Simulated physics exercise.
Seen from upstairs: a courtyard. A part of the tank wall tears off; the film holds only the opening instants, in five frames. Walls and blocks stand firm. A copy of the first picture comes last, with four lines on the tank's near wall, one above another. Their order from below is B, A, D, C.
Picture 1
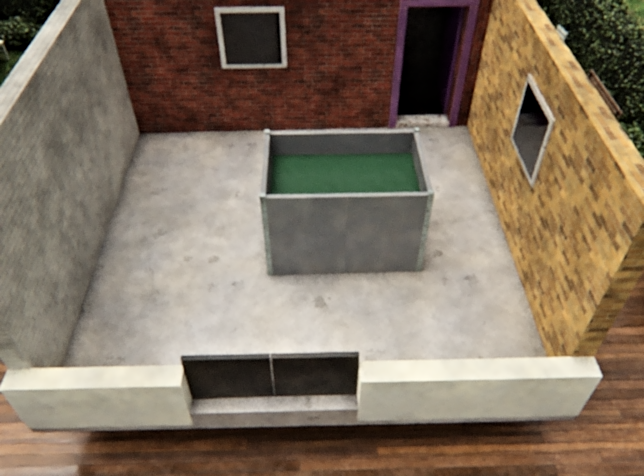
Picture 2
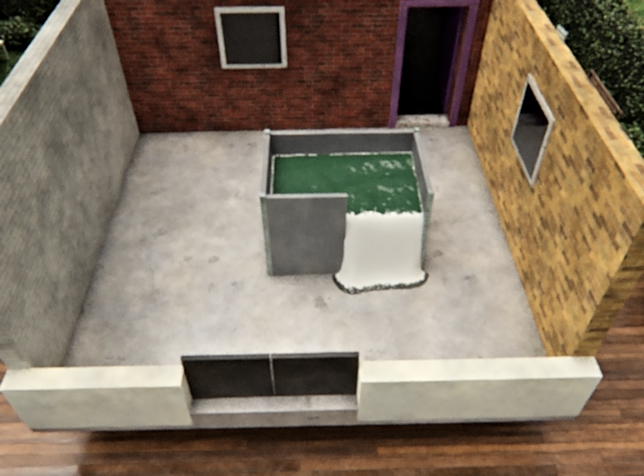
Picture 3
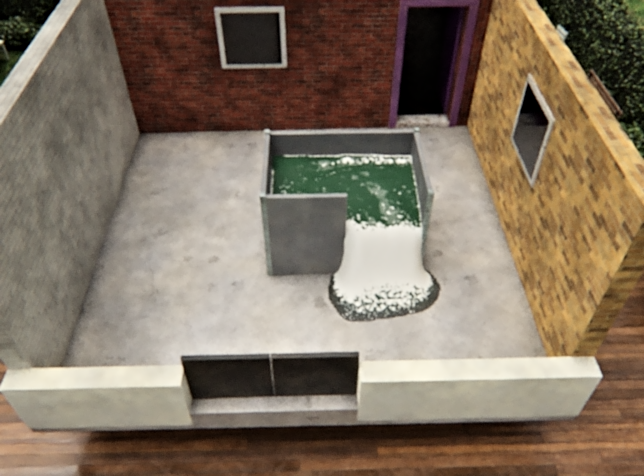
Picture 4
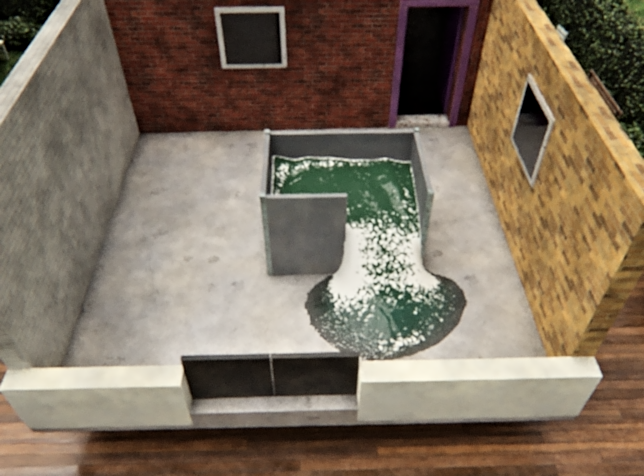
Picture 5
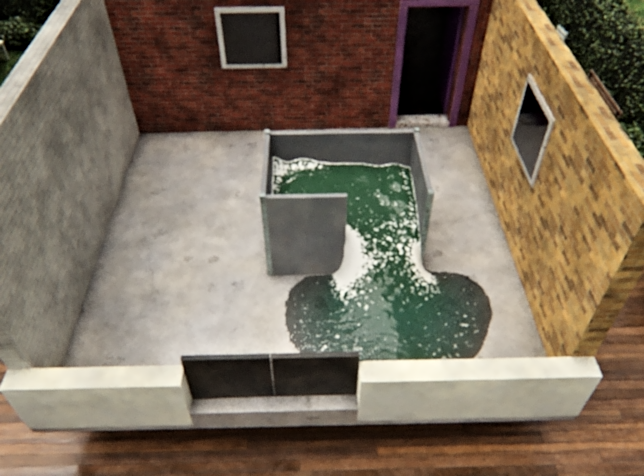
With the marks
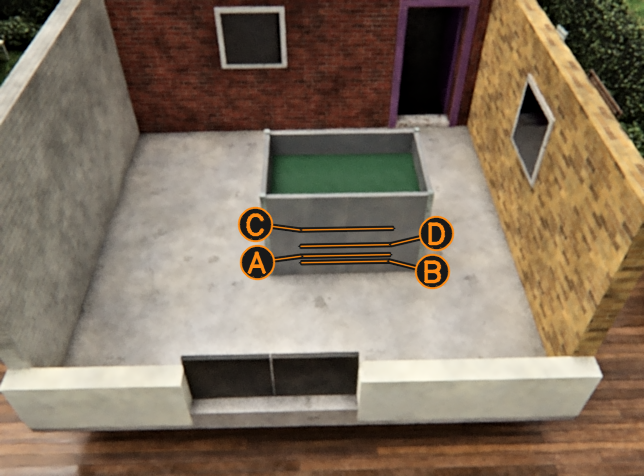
Green water pours through an opening in the grey tank's front and spreads across the floor.
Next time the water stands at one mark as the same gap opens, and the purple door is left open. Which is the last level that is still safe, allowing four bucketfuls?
D.
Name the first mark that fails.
It is C.
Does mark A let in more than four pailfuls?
No, that is safe.
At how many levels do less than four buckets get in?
Three of them.
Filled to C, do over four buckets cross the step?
Yes, that goes wrong.
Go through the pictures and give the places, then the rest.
Water in the tank at rest, its middle at (344, 182); foot of the purple doorway at (422, 127); shut gate at (271, 361).
Water covers 1 % of the ground and shows as far out as (342, 283).
Water covers 3 % of the ground and shows as far out as (349, 313).
Water covers 7 % of the ground and shows as far out as (448, 318).
Water covers 13 % of the ground and shows as far out as (477, 313).
On the marked copy, A at (345, 255); B at (345, 261); C at (346, 229); D at (345, 245); from the bottom up B, A, D, C.
Choosing A, nothing gets over.
Choosing B, nothing gets over.
Choosing C, about 7 bucketfuls get in.
Choosing D, a splash gets over, under a bucket.
